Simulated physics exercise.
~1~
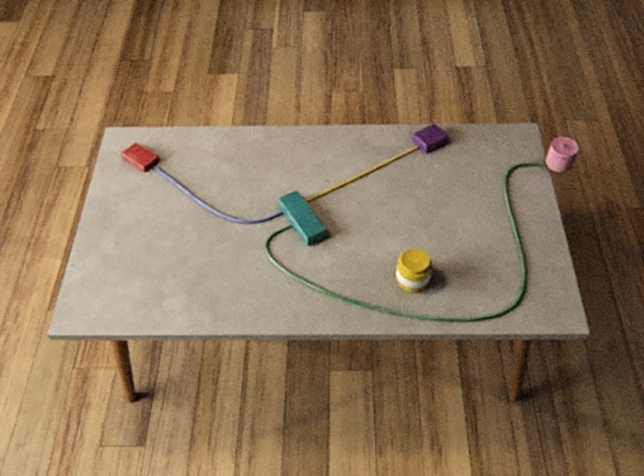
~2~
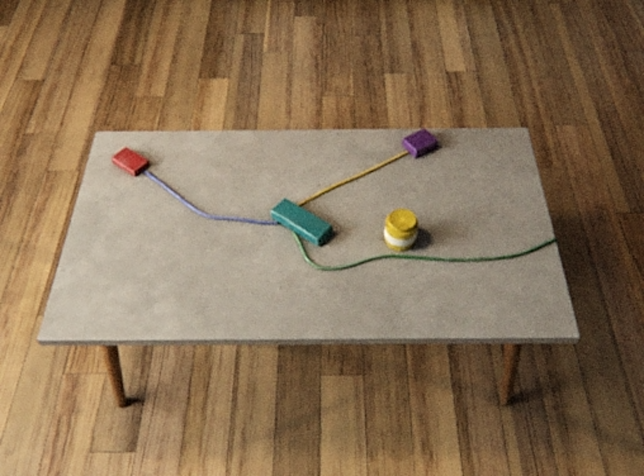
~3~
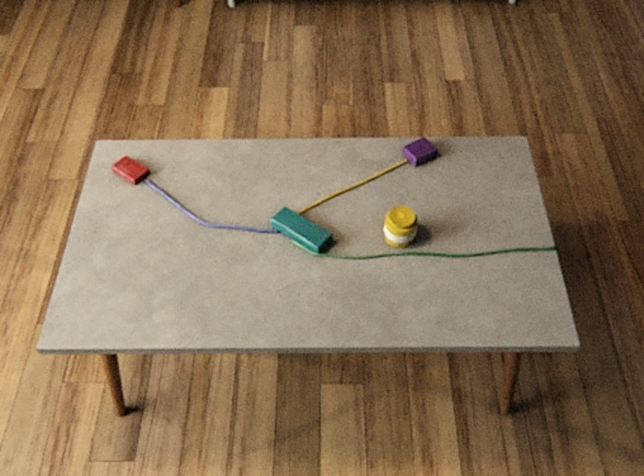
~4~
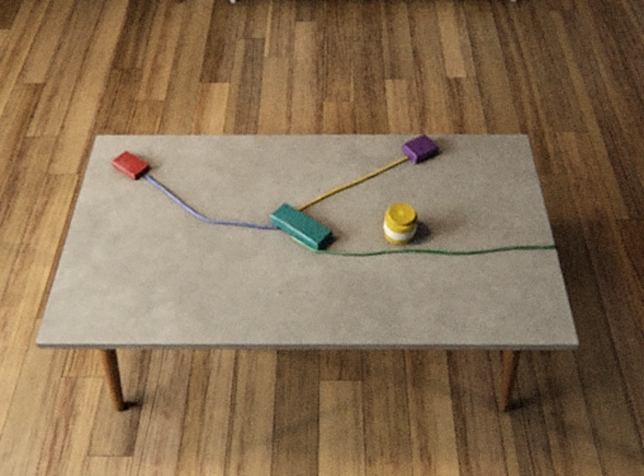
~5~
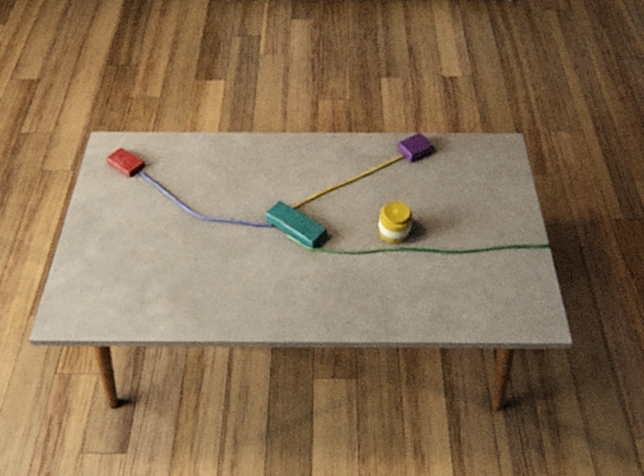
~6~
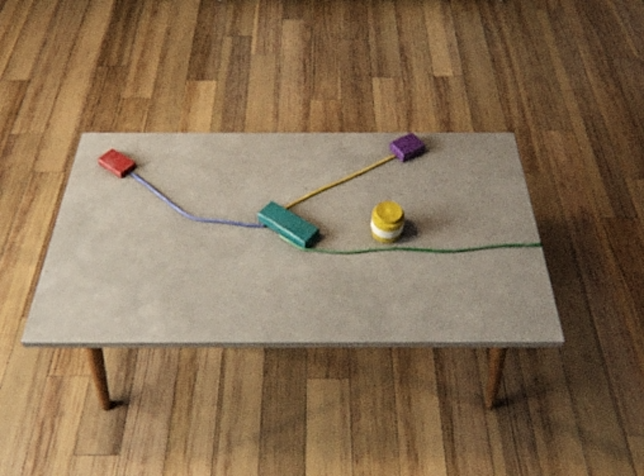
To begin with, a grey table on a wooden floor holds a teal block with thin cables running to a red block, a purple block and a pink cylinder at the right edge, while a yellow jar stands inside the green cable's wide loop. The pink cylinder drops out of sight past the edge, pulling the green cable nearly straight. The jar shifts a little up and to the left, and the teal block barely stirs. The red and purple blocks keep their places. After that everything stays still, with the green cable stretched past the jar and over the right edge.
